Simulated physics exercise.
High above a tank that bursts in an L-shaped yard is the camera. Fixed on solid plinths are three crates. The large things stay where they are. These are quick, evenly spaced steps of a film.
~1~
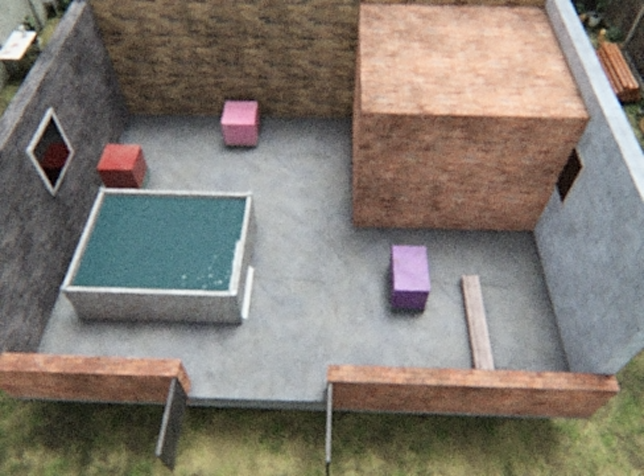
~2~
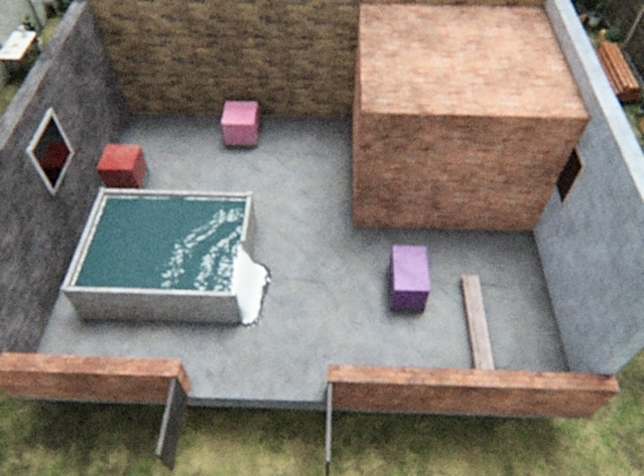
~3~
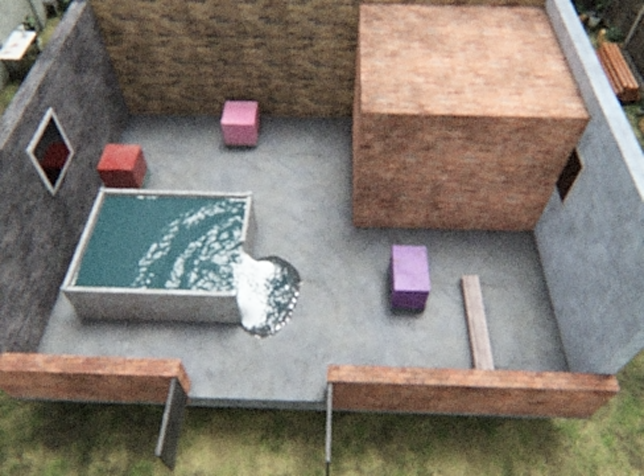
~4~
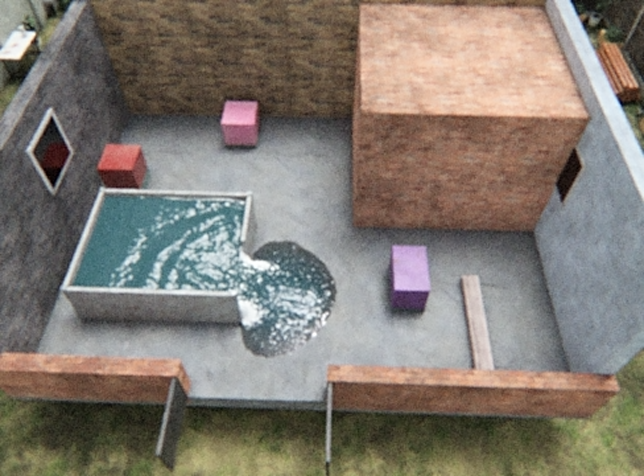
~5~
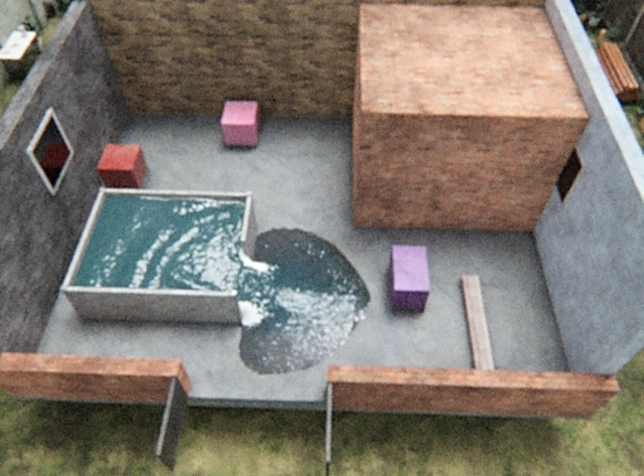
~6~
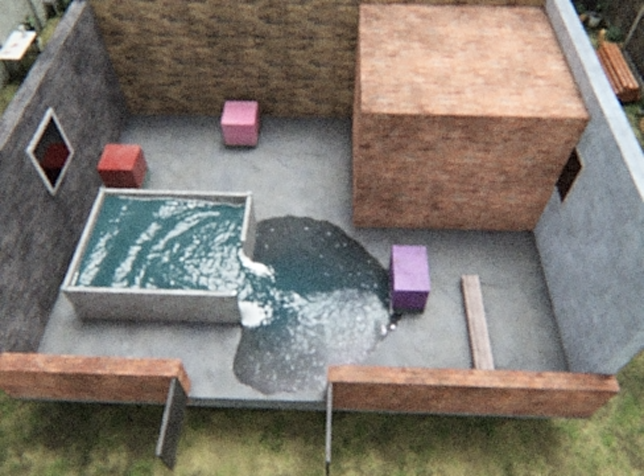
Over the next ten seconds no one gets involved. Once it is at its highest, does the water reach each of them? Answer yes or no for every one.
Purple crate: Yes, it gets wet; pink crate: Yes, it gets wet; red crate: No, it stays dry.
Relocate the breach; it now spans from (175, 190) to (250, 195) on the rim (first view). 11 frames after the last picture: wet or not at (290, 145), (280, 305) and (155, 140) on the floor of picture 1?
Well, the first one's sodden, the second's left untouched, and the third's sodden.
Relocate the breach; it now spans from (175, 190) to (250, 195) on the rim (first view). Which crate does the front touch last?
The purple-painted one.
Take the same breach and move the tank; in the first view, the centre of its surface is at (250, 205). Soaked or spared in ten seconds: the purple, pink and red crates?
I'd say the purple one is overrun, the pink one is unharmed and the red one is unharmed.
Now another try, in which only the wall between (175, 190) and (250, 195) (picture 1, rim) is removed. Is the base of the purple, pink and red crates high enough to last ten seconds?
The purple one is not reached; the pink one is reached; the red one is reached.
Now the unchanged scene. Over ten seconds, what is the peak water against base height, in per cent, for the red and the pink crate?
Around 50 % and 170 %.
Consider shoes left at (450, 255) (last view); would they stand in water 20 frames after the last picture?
At that place: Covered.
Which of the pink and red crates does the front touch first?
The one in pink, I say.
A moment on, water covers 25 % of the floor; the purple crate water round its plinth, the pink crate not reached, the red crate not reached.
Next, water covers 35 % of the floor; the purple crate water round its plinth, the pink crate not reached, the red crate not reached.
Then, water covers 50 % of the floor; the purple crate water round its plinth, the pink crate not reached, the red crate not reached.
Later, water covers 65 % of the floor; the purple crate water round its plinth, the pink crate water round its plinth, the red crate not reached.
In the end, water covers 85 % of the floor; the purple crate was topped, the pink crate was topped, the red crate stayed above the water.
